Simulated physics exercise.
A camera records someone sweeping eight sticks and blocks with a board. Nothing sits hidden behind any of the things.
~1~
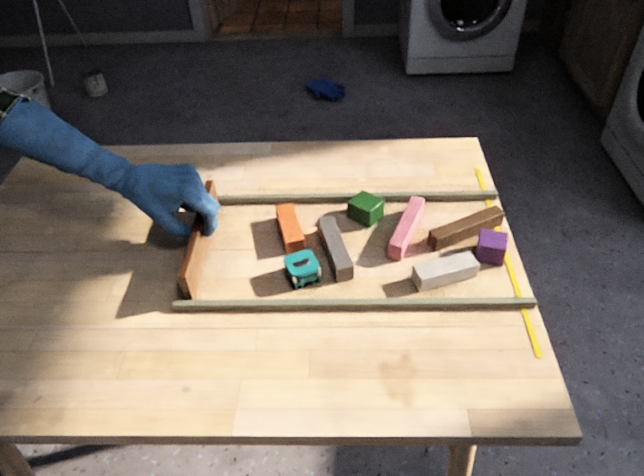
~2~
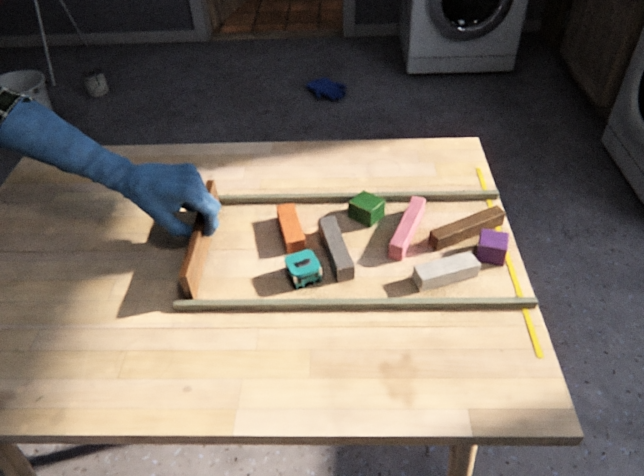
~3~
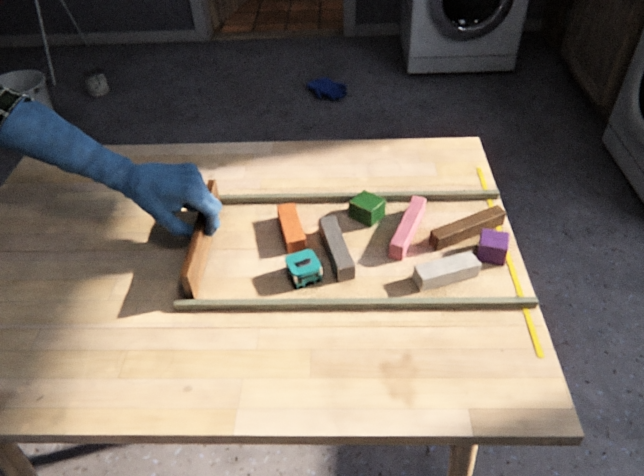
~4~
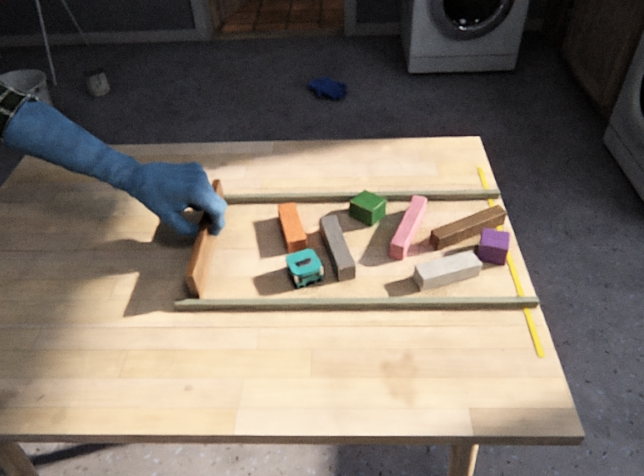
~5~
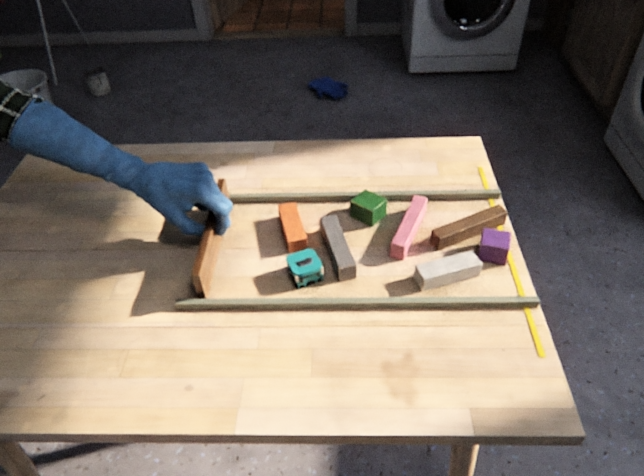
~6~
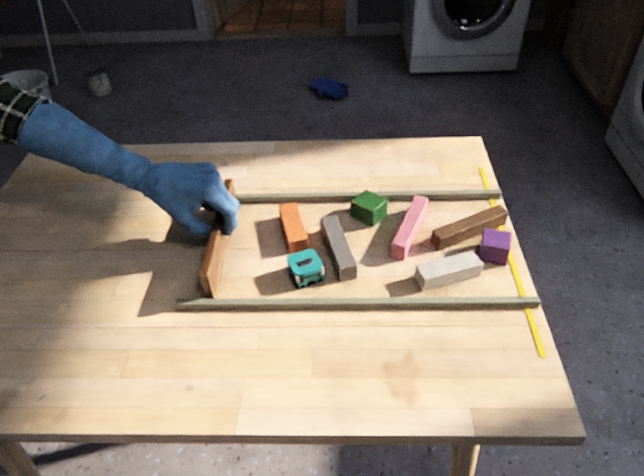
A blue-gloved hand held a wooden board upright between two rails on a table and slid it slightly to the right, while the scattered colourful blocks and sticks ahead of it stayed practically still.
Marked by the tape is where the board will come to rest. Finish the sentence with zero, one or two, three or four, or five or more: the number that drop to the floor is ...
The number that drop to the floor is five or more.
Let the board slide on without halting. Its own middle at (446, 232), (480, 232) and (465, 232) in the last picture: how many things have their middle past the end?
In order of the places given, that's 3, 4 and 4.
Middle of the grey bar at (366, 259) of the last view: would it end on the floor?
Result: It comes off.
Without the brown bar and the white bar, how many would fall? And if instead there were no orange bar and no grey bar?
Tally of falls: 5 for the first try, 6 for the second.
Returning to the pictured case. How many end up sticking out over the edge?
1, I think.
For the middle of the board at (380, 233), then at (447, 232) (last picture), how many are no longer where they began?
Answer - first 7, then 8.
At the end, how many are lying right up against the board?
That would be 1 of them.
A little later, none off yet; purple block at rest near (495, 246); brown bar at rest near (470, 227); white bar at rest near (448, 271).
Next, none off yet; purple block at rest near (495, 246); brown bar shifted a little near (483, 227); white bar shifted a little near (473, 271).
Later still, two off so far; purple block upside down near (541, 296); brown bar upside down near (520, 257); white bar tilted well over near (551, 298).
When it is over, the number that fall off is five or more; down, turquoise case, grey bar, green block, pink bar, white bar, brown bar and purple block.
